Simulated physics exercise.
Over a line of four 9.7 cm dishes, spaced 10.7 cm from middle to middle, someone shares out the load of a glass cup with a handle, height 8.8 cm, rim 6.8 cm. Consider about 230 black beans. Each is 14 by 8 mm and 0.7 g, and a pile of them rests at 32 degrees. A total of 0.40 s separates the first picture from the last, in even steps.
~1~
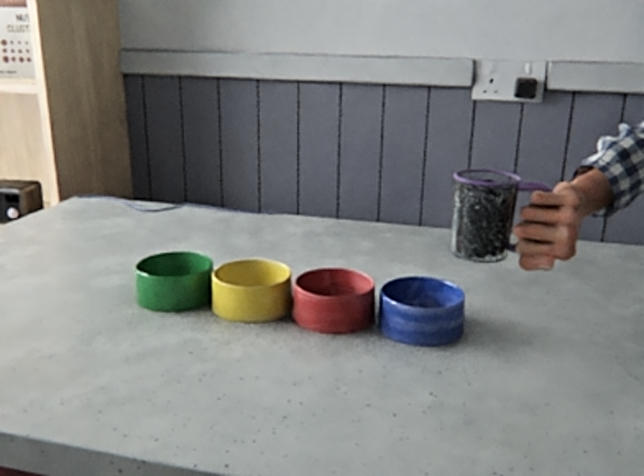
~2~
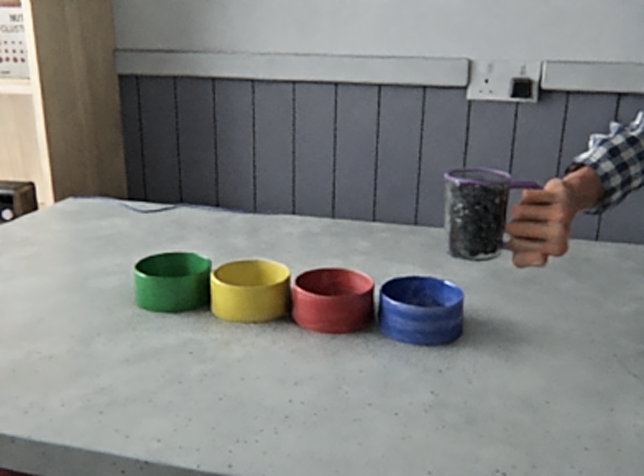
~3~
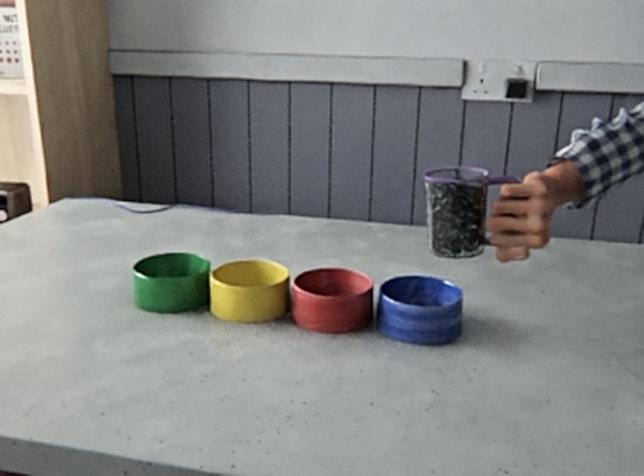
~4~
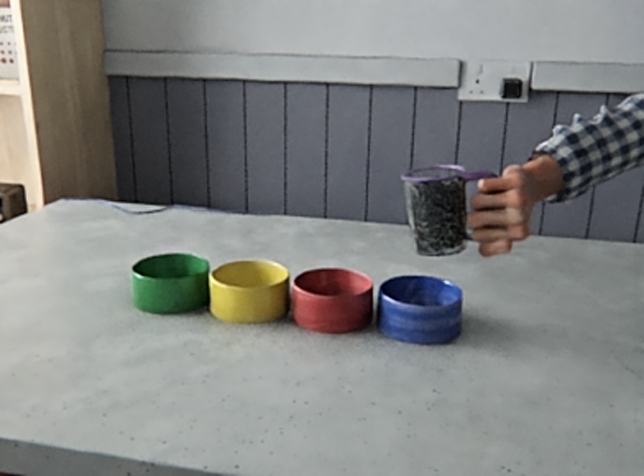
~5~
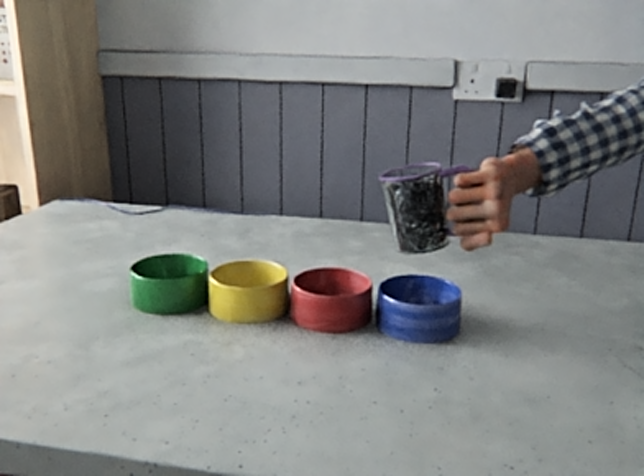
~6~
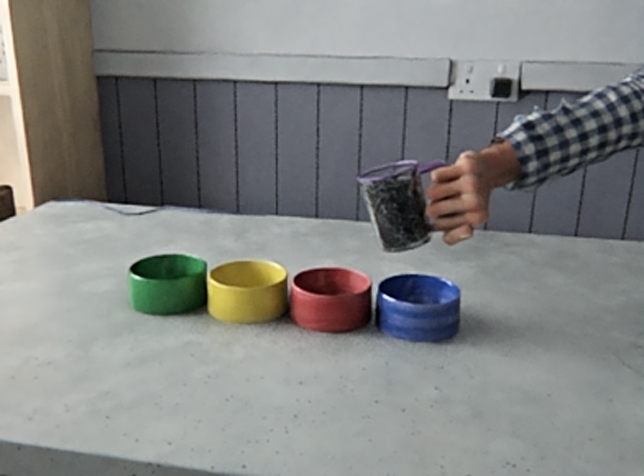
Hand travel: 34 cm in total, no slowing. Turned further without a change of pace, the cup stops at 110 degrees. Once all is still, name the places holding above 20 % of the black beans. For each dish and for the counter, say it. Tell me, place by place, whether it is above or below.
Red dish: Below the mark; blue dish: Below the mark; green dish: Above the mark; yellow dish: Below the mark; counter: Below the mark.
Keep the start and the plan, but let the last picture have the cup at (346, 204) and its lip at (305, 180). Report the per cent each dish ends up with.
Dish by dish: Red 0 percent, blue 0 percent, green 90 percent, yellow 0 percent.
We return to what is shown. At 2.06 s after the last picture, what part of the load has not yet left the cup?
Estimate: Around 35 % of the load.
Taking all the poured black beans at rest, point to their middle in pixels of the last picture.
Once everything settles, the centre is around (161, 282).
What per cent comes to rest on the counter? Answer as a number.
Roughly 5 percent.
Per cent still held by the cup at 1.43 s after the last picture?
Around 90 in a hundred.
Then, 0.86 s after the last picture, tilt 60 degrees; cup holds 100 %.
Then, 1.43 s after the last picture, tilt 89 degrees; cup holds 90 %, green 5 %.
Then, 2.06 s after the last picture, tilt 110 degrees; cup holds 35 %, green 55 %.
In the end, red 0 %, blue 0 %, green 95 %, yellow 0 %, counter 5 %.
